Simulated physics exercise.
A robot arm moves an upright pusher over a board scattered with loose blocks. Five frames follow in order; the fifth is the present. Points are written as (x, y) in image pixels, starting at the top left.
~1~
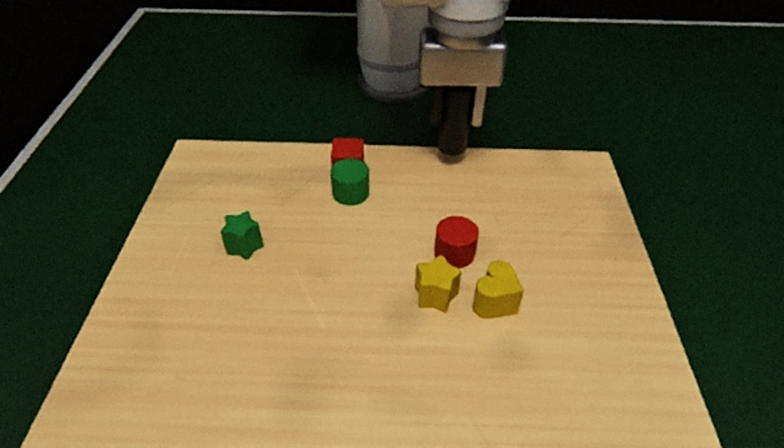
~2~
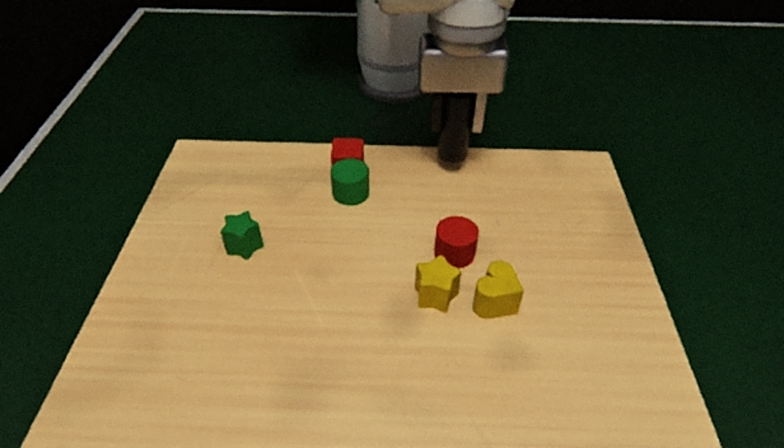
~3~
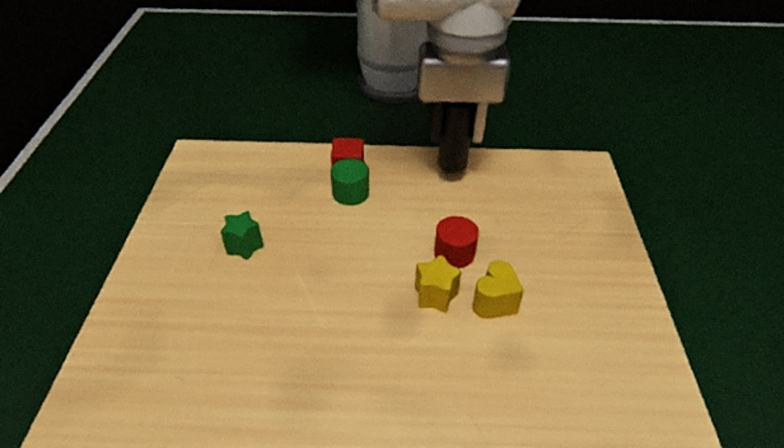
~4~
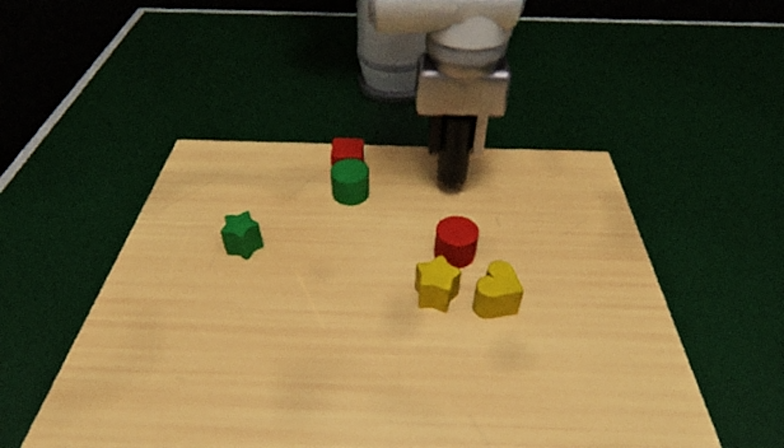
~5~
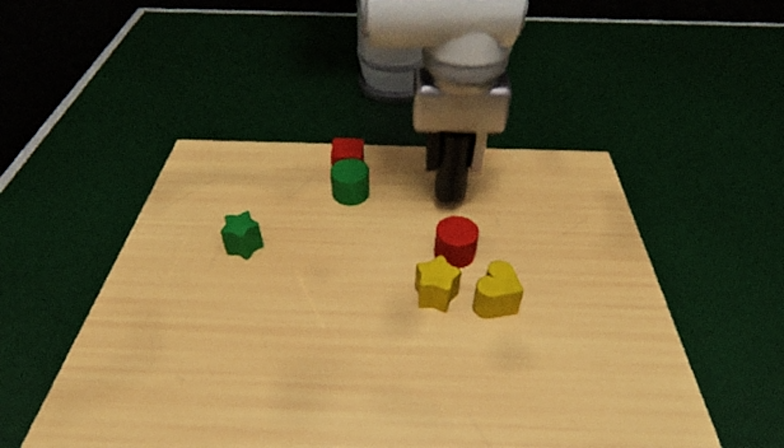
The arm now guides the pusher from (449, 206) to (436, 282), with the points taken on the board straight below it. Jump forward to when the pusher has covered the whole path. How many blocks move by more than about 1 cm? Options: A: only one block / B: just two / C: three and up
C - three and up.
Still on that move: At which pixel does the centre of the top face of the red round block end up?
It will likely be found at (475, 277).
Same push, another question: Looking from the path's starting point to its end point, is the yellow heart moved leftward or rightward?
The left-hand side.
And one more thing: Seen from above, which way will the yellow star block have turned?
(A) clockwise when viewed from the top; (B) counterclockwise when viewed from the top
Answer: A.
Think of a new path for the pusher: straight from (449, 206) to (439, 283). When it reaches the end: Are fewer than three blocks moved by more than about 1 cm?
I'd say no.
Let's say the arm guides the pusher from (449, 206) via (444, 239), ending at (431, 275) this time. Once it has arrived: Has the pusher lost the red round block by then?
Answer: Yes.
The first path, step by step. One third of the way, pusher (446, 218); red round block (459, 233).
Two thirds of the way, pusher (442, 242); yellow star block (437, 275); red round block (467, 257).
At the end, pusher (438, 270); yellow star block (433, 286), turned 35° clockwise; red round block (475, 277); yellow heart (515, 288).
